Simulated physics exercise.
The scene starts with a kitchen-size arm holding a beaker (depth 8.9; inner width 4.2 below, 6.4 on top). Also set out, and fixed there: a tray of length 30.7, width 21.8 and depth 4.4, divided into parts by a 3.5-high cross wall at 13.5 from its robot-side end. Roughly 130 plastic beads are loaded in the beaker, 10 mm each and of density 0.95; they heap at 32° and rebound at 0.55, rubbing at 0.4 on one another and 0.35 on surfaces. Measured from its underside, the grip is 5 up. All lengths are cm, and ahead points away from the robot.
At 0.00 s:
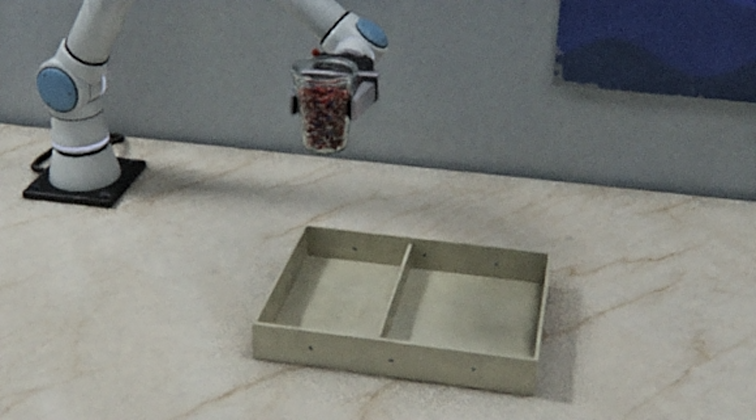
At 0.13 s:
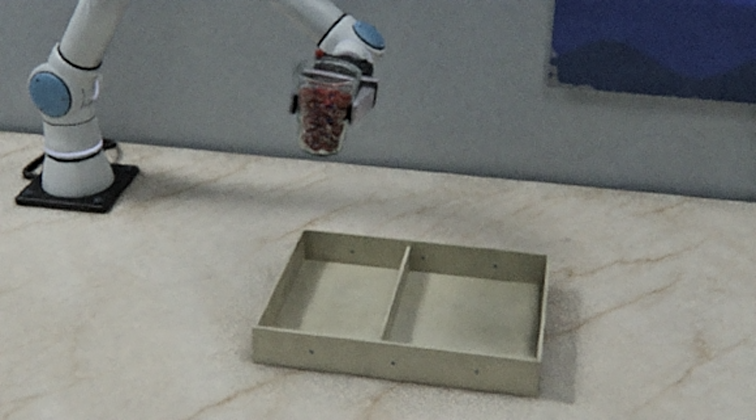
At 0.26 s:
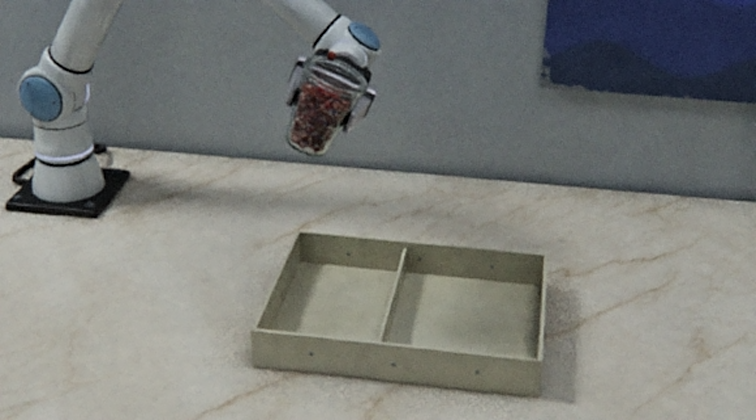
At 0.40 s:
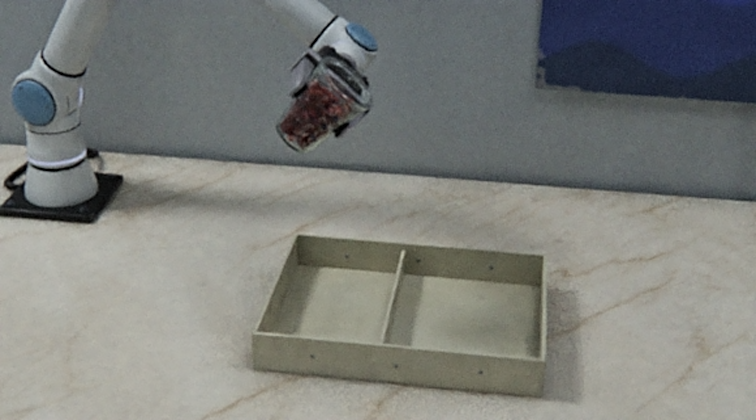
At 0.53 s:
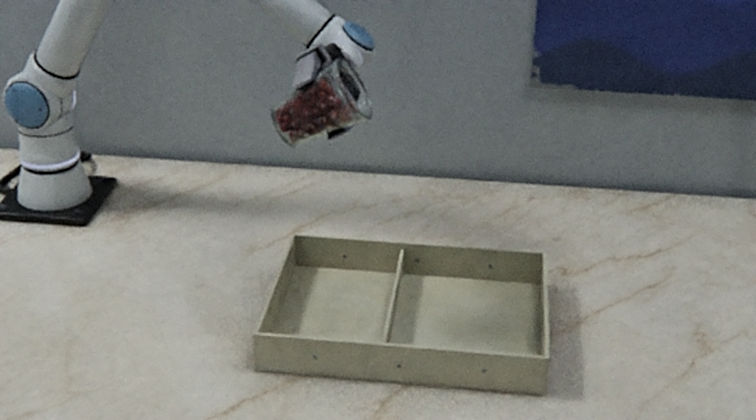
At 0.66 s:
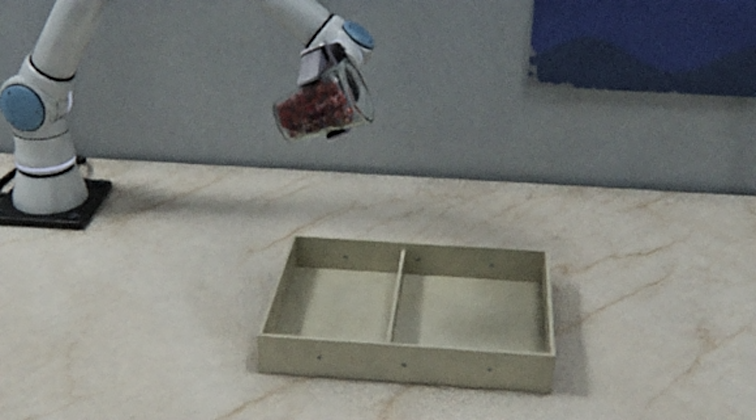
On a pale, brown-veined marble surface before a grey wall, seen from above at an angle, a shallow beige tray with one divider sits near the centre. A white robot arm with blue joint caps, mounted on a black base at left, grips a clear beaker of dark red beads above it, with a blue panel at upper right. The gripper tilts the beaker steadily leftward until it lies nearly sideways, the beads shifting inside, while the view drifts slightly.
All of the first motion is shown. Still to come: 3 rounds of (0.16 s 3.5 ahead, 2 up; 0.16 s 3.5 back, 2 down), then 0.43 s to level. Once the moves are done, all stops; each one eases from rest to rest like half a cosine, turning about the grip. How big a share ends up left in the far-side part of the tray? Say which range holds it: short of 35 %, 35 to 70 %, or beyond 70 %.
The range short of 35 % holds it.
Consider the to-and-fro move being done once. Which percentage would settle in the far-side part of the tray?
10 %.
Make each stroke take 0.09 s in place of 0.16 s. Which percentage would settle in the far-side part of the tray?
Then roughly 75 percent.
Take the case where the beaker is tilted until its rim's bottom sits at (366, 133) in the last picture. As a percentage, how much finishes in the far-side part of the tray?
Around 75 in a hundred.
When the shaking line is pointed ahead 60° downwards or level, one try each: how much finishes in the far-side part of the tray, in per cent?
First try about 0 %, second try about 10 %.
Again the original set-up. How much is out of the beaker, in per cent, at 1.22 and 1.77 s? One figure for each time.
The share out is 15 per cent at the earlier time and 35 per cent at the later one.
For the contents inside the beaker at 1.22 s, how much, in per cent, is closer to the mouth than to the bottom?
Near 55 in a hundred.
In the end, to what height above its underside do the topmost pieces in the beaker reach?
The top sits some 7.0 cm up.
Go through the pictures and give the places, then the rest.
In the first frame, the beaker middle at (325, 109), level; upper third of the load around (324, 96), from x 305 to 345, top at y 55; 133 in the beaker.
In the second frame, the beaker middle at (324, 111), tilted 6° forward; upper third of the load around (323, 97), from x 305 to 345, top at y 55.
In the third frame, the beaker middle at (320, 111), tilted 22° forward; upper third of the load around (321, 98), from x 295 to 345, top at y 55.
In the fourth frame, the beaker middle at (319, 111), tilted 42° forward; upper third of the load around (320, 98), from x 285 to 350, top at y 80.
In the fifth frame, the beaker middle at (318, 109), tilted 58° forward; upper third of the load around (322, 98), from x 280 to 350, top at y 80.
In the sixth frame, the beaker middle at (320, 107), tilted 64° forward; upper third of the load around (322, 97), from x 280 to 355, top at y 85; 133 in the beaker.
After 1.22 s, tilted 64° forward, highest piece 29 above the table; 110 in the beaker, 13 in the far-side part, 4 in the robot-side part, 6 in flight or on a rim.
After 1.77 s, tilted 46° forward, highest piece 28 above the table; 88 in the beaker, 27 in the far-side part, 17 in the robot-side part, 1 on the table or floor.
After 2.25 s, level, highest piece 29 above the table; 88 in the beaker, 27 in the far-side part, 17 in the robot-side part, 1 on the table or floor.
After 3.30 s, level, highest piece 29 above the table; 88 in the beaker, 27 in the far-side part, 17 in the robot-side part, 1 on the table or floor.
In the end, 88 in the beaker, 27 in the far-side part, 17 in the robot-side part, 1 on the table or floor. That is 20 % in the far-side part of the tray.
